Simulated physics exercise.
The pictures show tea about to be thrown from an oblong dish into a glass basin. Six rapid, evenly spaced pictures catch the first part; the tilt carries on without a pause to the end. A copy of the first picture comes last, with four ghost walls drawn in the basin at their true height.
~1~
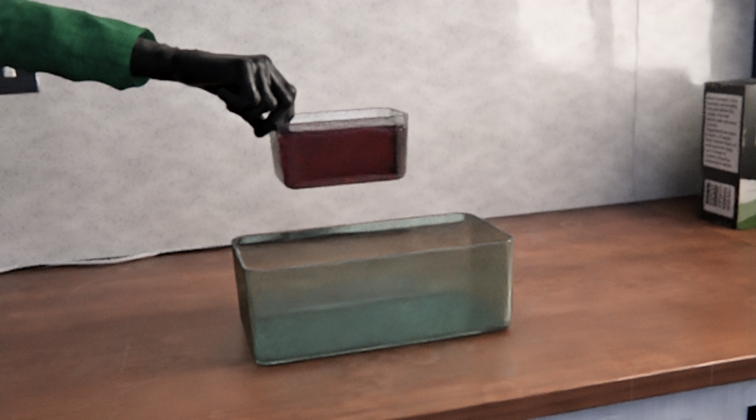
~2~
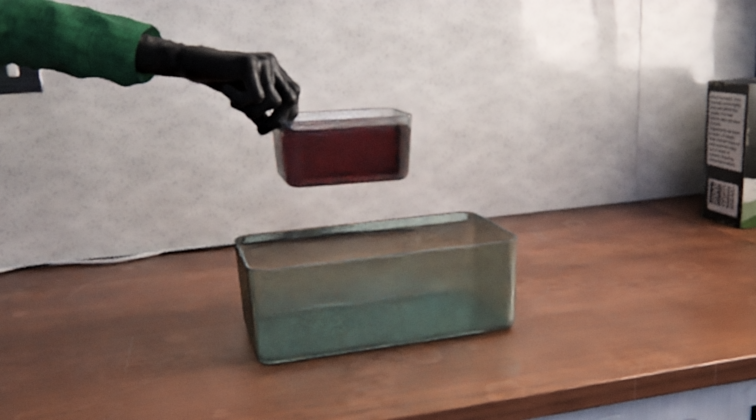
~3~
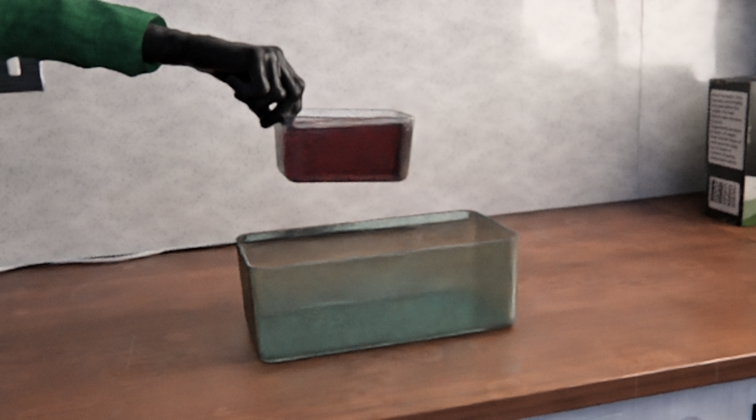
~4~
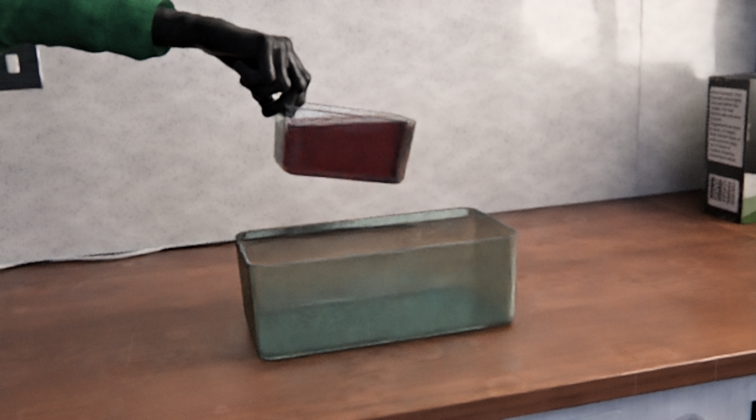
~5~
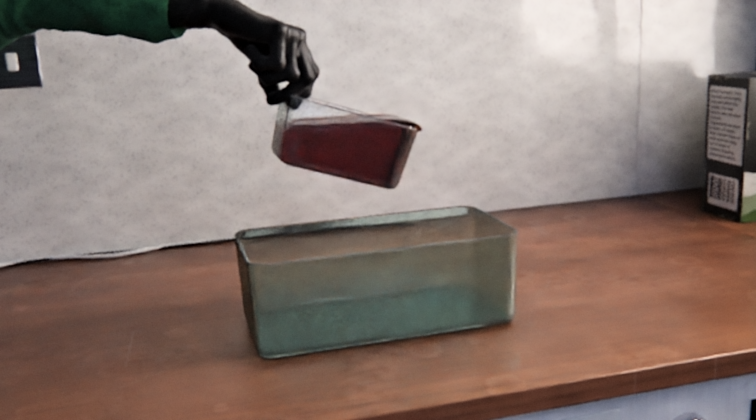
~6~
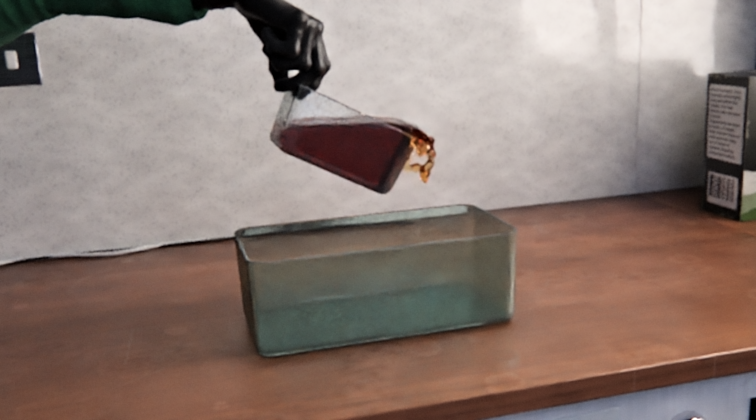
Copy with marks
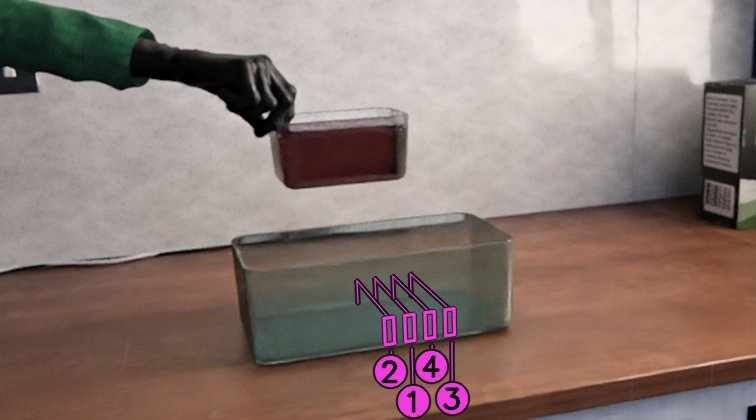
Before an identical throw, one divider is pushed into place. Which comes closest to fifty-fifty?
Choose 3.
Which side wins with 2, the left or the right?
The right one.
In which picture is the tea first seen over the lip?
Picture 5.
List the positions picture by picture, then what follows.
In the first frame, upright, lip at (397, 110); basin from (253, 364) to (510, 326); nothing has left yet.
In the second frame, upright, lip at (401, 111); nothing has left yet.
In the third frame, tipped about 5°, lip at (404, 113); nothing has left yet.
In the fourth frame, tipped about 11°, lip at (406, 117); nothing has left yet.
In the fifth frame, tipped about 19°, lip at (407, 125); tea is over the lip, down to (407, 125).
In the sixth frame, tipped about 28°, lip at (408, 134); tea is over the lip, down to (416, 175).
In magenta, 1 at (411, 348); 2 at (391, 351); 3 at (451, 342); 4 at (432, 345).
With 1, about 24 % ends left of the wall and 75 % right of it.
With 2, about 20 % ends left of the wall and 80 % right of it.
With 3, about 50 % ends left of the wall and 49 % right of it.
With 4, about 39 % ends left of the wall and 61 % right of it.
